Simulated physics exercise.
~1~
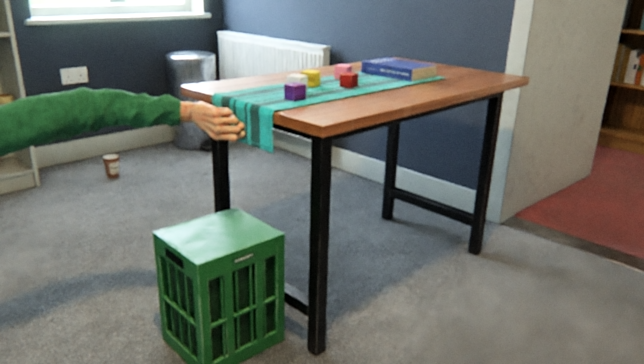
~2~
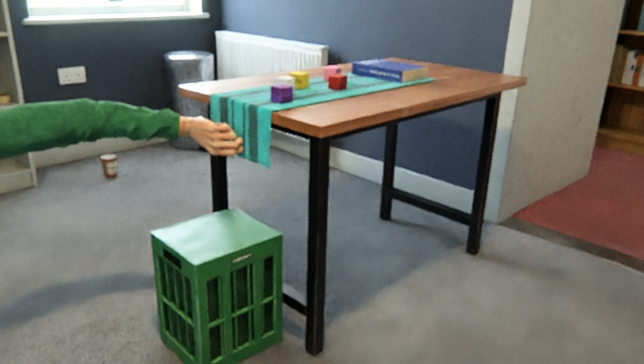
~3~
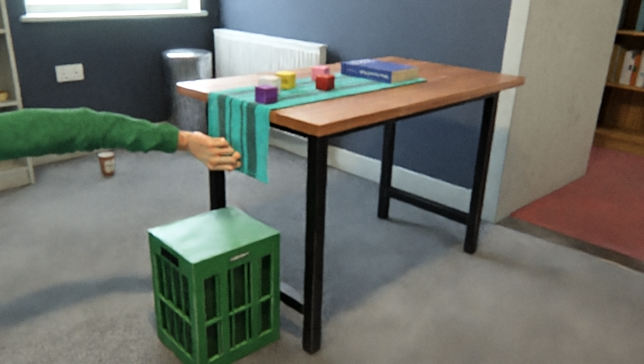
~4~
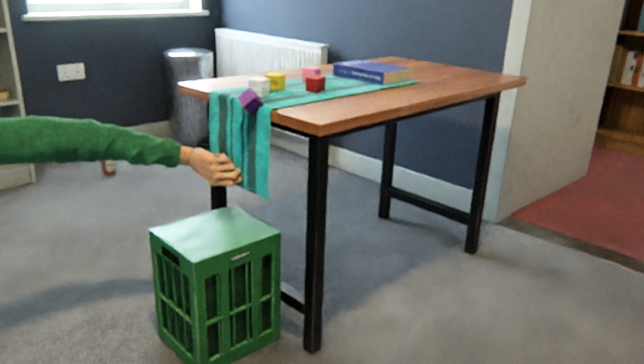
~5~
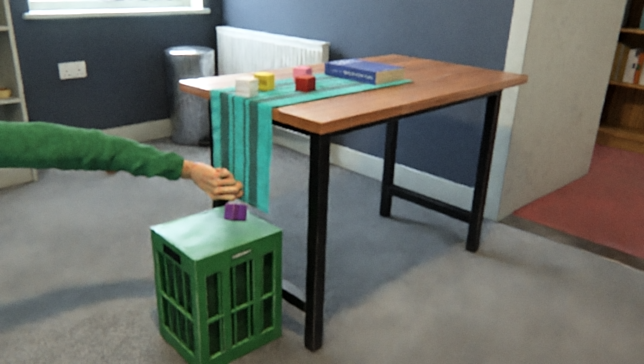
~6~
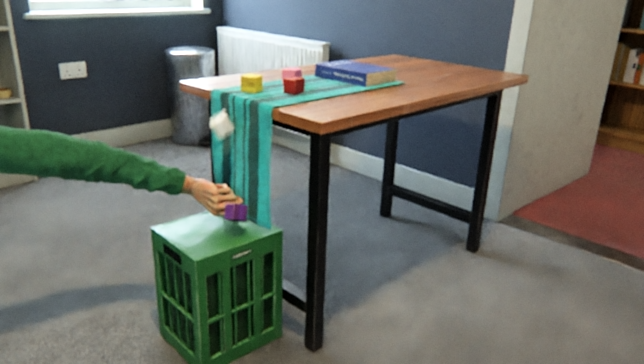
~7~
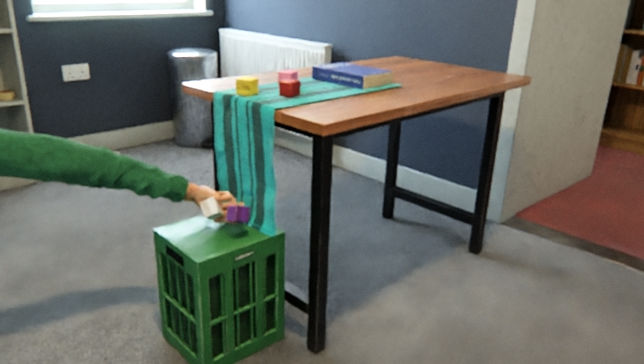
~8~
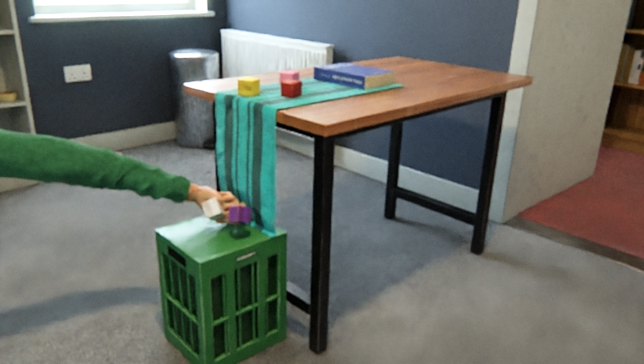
In a room with dark blue walls, a green-sleeved arm slowly pulled a turquoise runner down over a table's edge until it reached a green crate. The purple cube dropped onto the crate, then the white one, while the yellow and red stayed up.
